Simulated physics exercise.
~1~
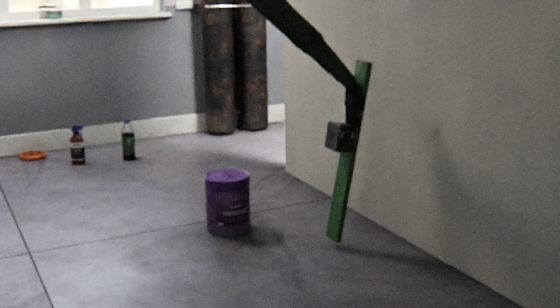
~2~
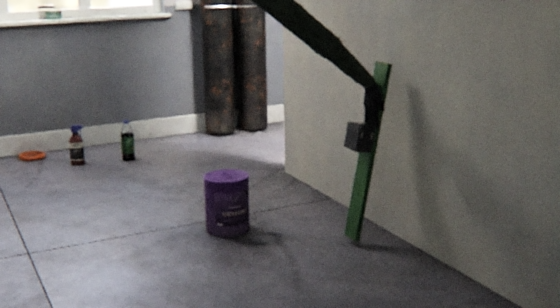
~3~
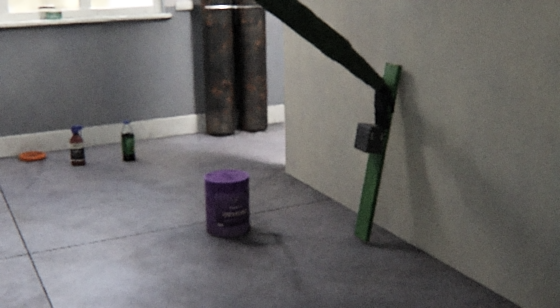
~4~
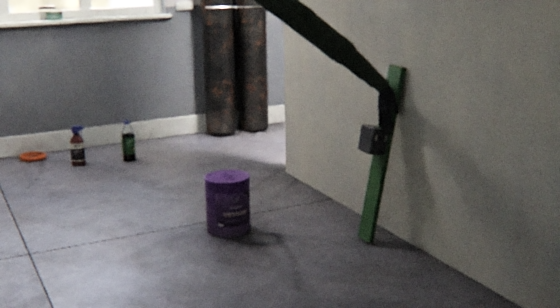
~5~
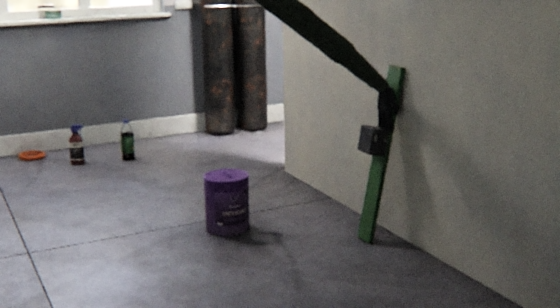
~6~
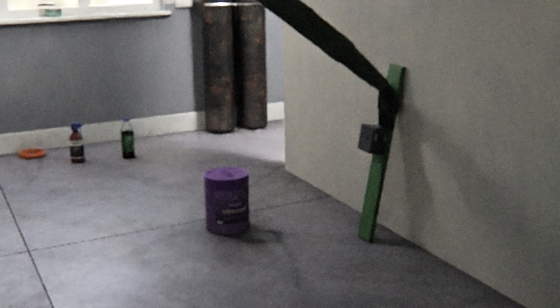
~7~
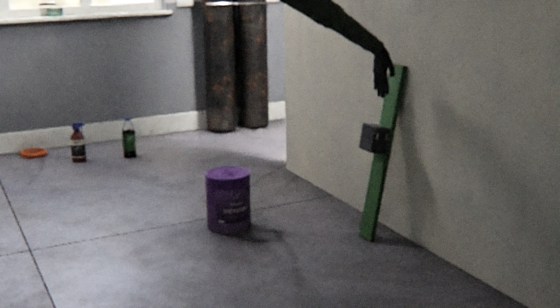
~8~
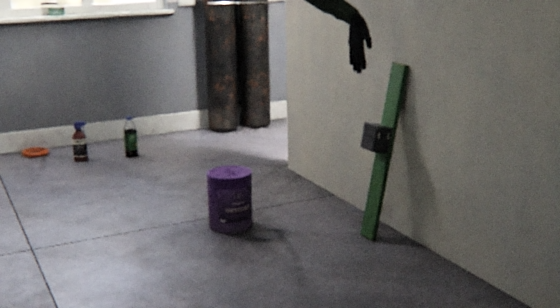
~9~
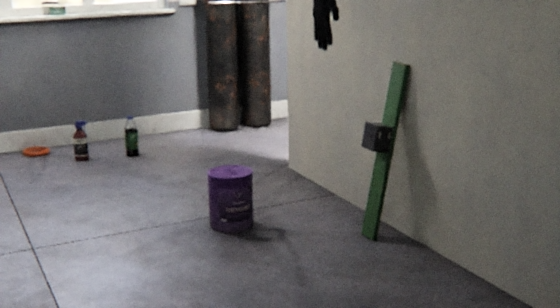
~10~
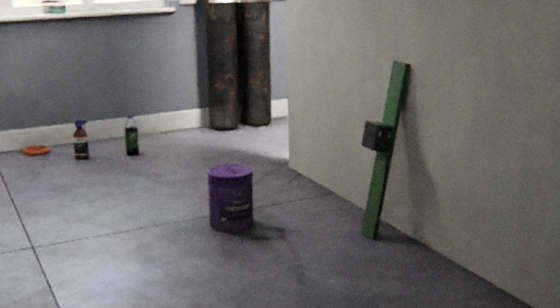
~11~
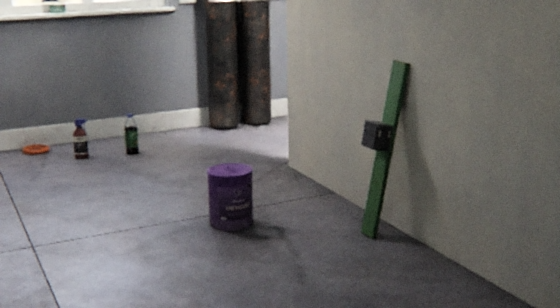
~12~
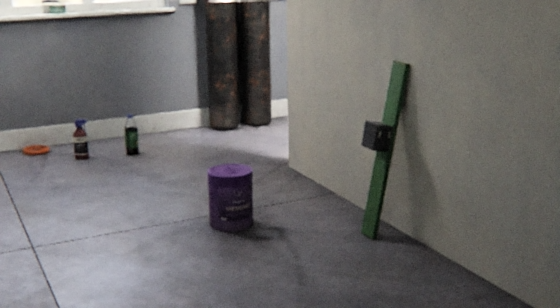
In a dim room with a grey tiled floor, seen from slightly above by a gently swaying camera, a purple pail stands near the centre. Behind it, two small bottles and an orange dish sit by the left wall, and two dark columns rise near a pale partition. A dark arm reaches in from above, holding a green plank with a dark block attached, and shifts it a little right until it leans against the partition. The hand pauses, lets go and withdraws upward out of view. The plank stays leaning, and the pail remains in place.
